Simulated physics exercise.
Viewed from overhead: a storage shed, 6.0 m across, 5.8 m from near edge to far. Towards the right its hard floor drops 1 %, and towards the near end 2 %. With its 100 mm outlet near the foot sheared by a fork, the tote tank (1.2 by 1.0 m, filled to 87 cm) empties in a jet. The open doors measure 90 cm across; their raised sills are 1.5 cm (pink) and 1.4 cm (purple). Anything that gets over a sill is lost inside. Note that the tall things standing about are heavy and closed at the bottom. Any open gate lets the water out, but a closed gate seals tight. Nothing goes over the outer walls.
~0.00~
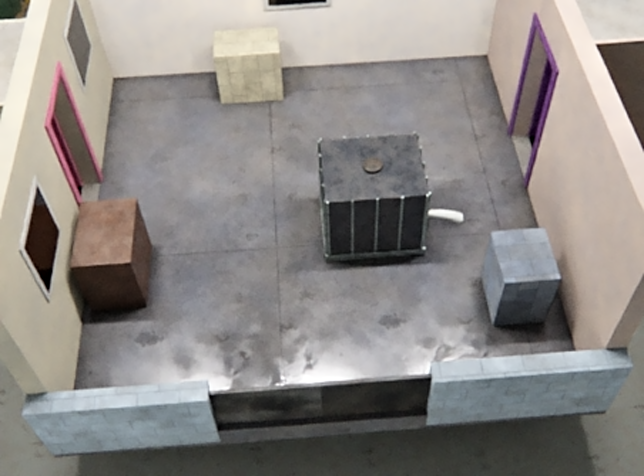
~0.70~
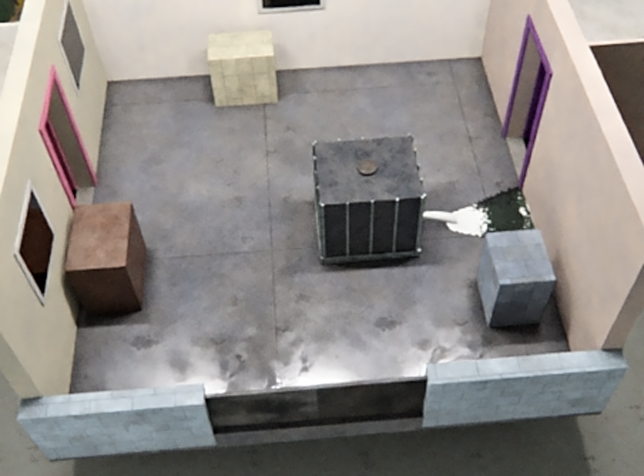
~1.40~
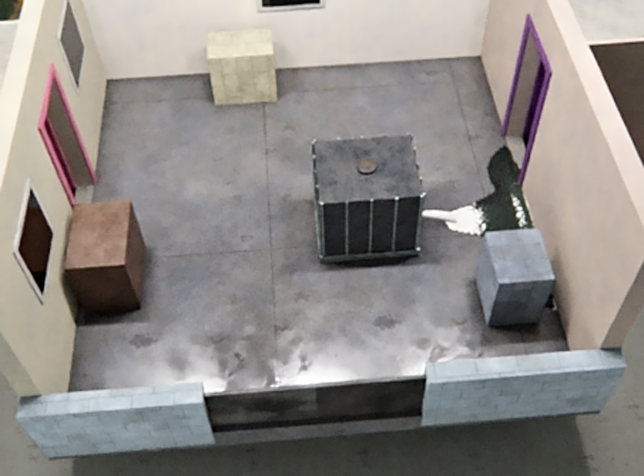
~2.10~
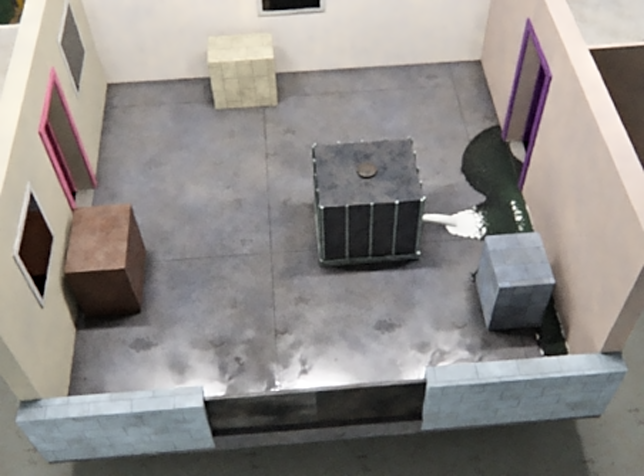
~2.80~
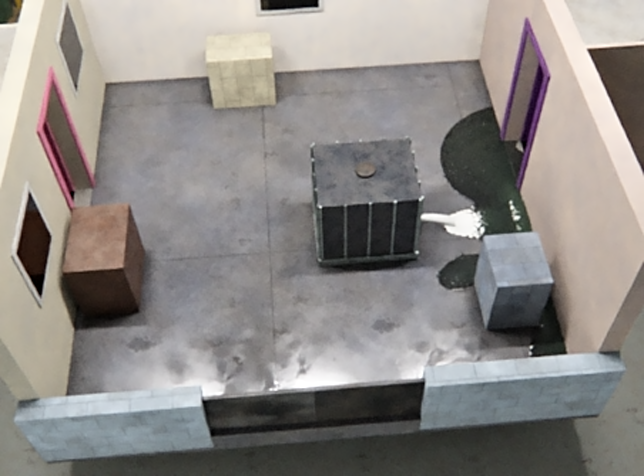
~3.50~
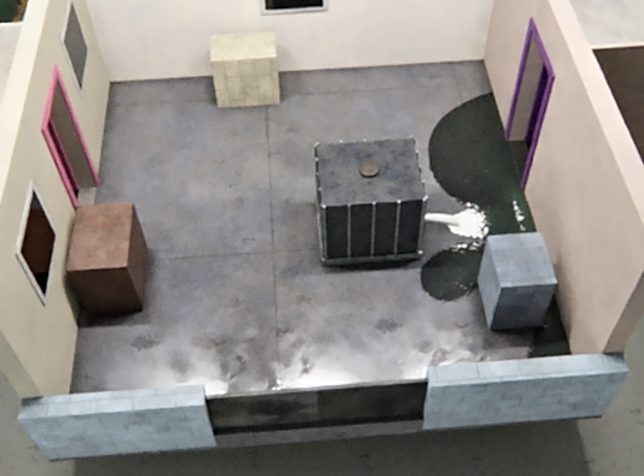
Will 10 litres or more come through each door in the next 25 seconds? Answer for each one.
Pink door - under that amount. Purple door - at or over that amount.
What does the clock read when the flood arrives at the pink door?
Pink not within the 25 s.
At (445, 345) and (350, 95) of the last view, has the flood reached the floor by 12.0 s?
First spot waterlogged, second spot untouched.
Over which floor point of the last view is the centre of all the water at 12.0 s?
The water's centre sits near (455, 262).
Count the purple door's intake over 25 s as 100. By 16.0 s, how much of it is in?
Something like 45 in a hundred has arrived by then.
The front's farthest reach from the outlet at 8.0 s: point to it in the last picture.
Look near (482, 62) in the last picture.
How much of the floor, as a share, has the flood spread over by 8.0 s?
Roughly 35 per cent.
After 5.0 s water covers 20 % of the floor and is deepest (10 cm) near (529, 220); pink door not reached, purple door 2 cm at the sill, 1 L in.
After 8.0 s water covers 35 % of the floor and is deepest (9 cm) near (529, 220); pink door not reached, purple door 2.2 cm at the sill, 3 L in.
After 12.0 s water covers 40 % of the floor and is deepest (9 cm) near (579, 388); pink door not reached, purple door 2.2 cm at the sill, 5 L in.
After 16.0 s water covers 45 % of the floor and is deepest (10 cm) near (579, 388); pink door not reached, purple door 2.6 cm at the sill, 10 L in.
After 25.0 s water covers 55 % of the floor and is deepest (11 cm) near (579, 388); pink door not reached, purple door 2.5 cm at the sill, 23 L in.
